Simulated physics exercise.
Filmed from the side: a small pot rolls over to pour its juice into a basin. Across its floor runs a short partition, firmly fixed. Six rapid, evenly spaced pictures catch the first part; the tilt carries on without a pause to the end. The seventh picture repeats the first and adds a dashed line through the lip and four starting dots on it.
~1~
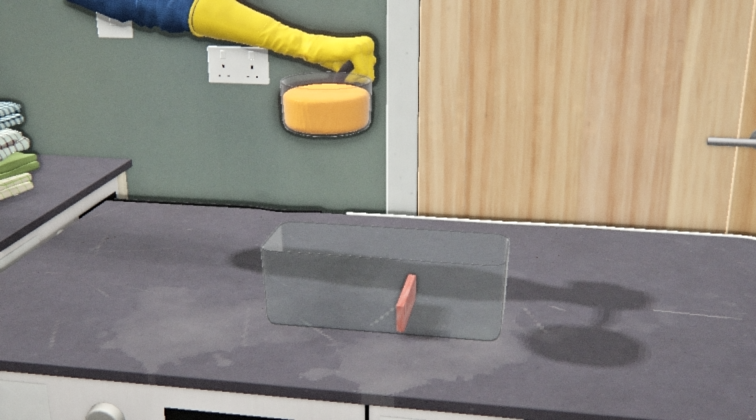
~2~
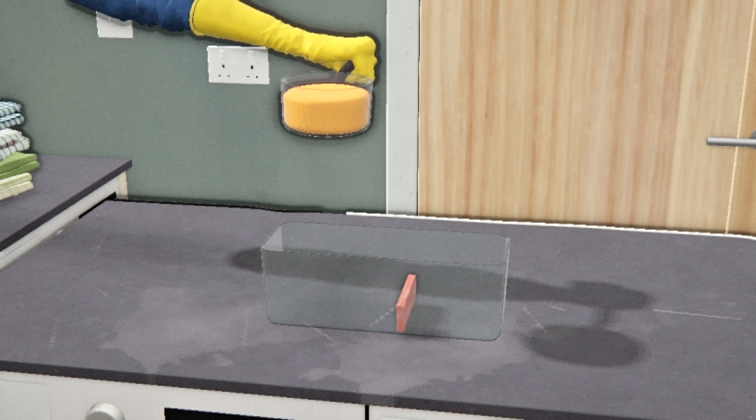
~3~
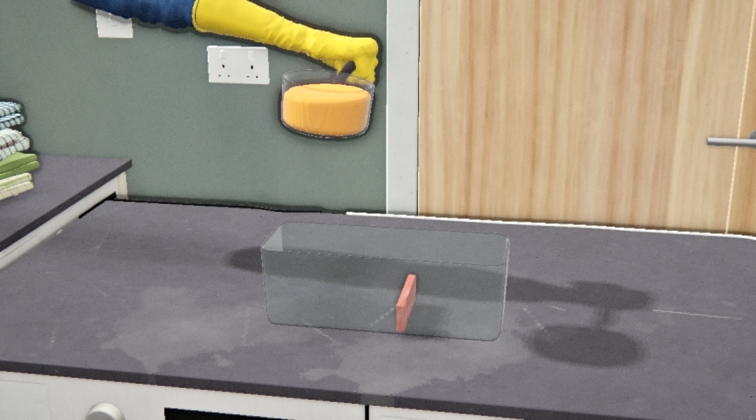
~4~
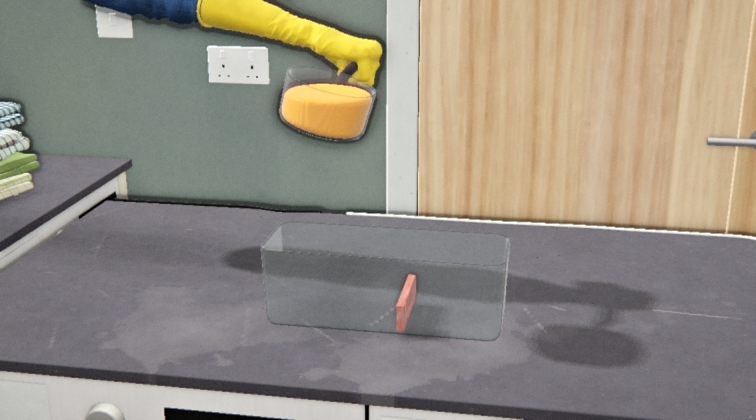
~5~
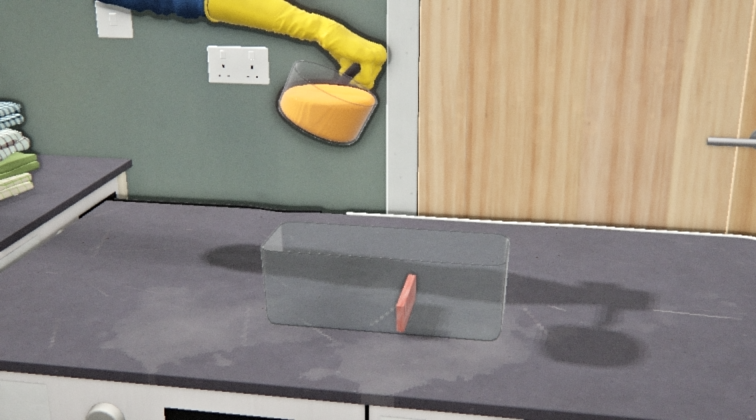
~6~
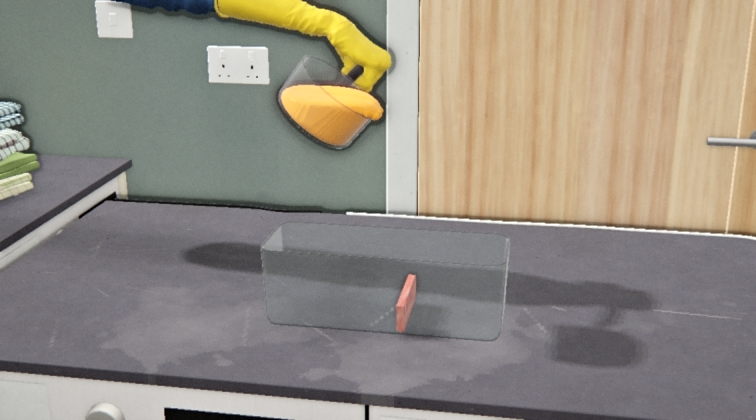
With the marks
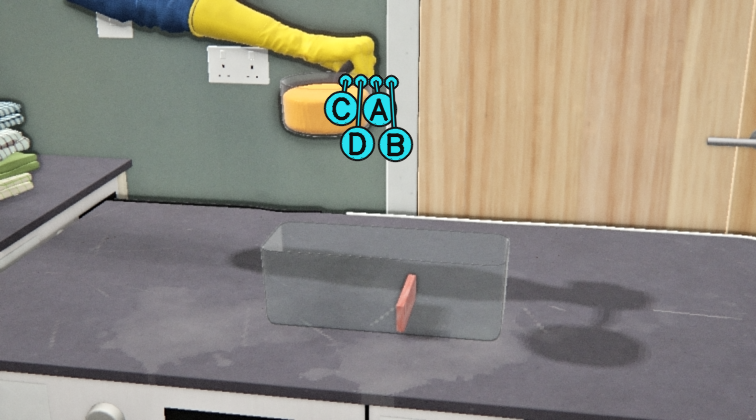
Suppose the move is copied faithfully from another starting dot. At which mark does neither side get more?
D beats the others.
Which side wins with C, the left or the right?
The left one.
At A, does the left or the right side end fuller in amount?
The right side.
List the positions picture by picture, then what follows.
In the first frame, upright, lip at (369, 81); basin from (267, 321) to (501, 339); top of the wall at (407, 290); nothing has left yet.
In the second frame, upright, lip at (369, 83); nothing has left yet.
In the third frame, tipped about 7°, lip at (371, 87); nothing has left yet.
In the fourth frame, tipped about 15°, lip at (373, 93); nothing has left yet.
In the fifth frame, tipped about 26°, lip at (375, 103); nothing has left yet.
In the sixth frame, tipped about 38°, lip at (374, 113); juice is over the lip, down to (378, 117).
In cyan, A at (376, 82); B at (391, 82); C at (345, 80); D at (360, 81).
Choosing A, about 30 % ends left of the wall and 68 % right of it.
Choosing B, about 20 % ends left of the wall and 77 % right of it; 3 % is lost outside.
Choosing C, about 73 % ends left of the wall and 23 % right of it; 4 % is lost outside.
Choosing D, about 47 % ends left of the wall and 51 % right of it.
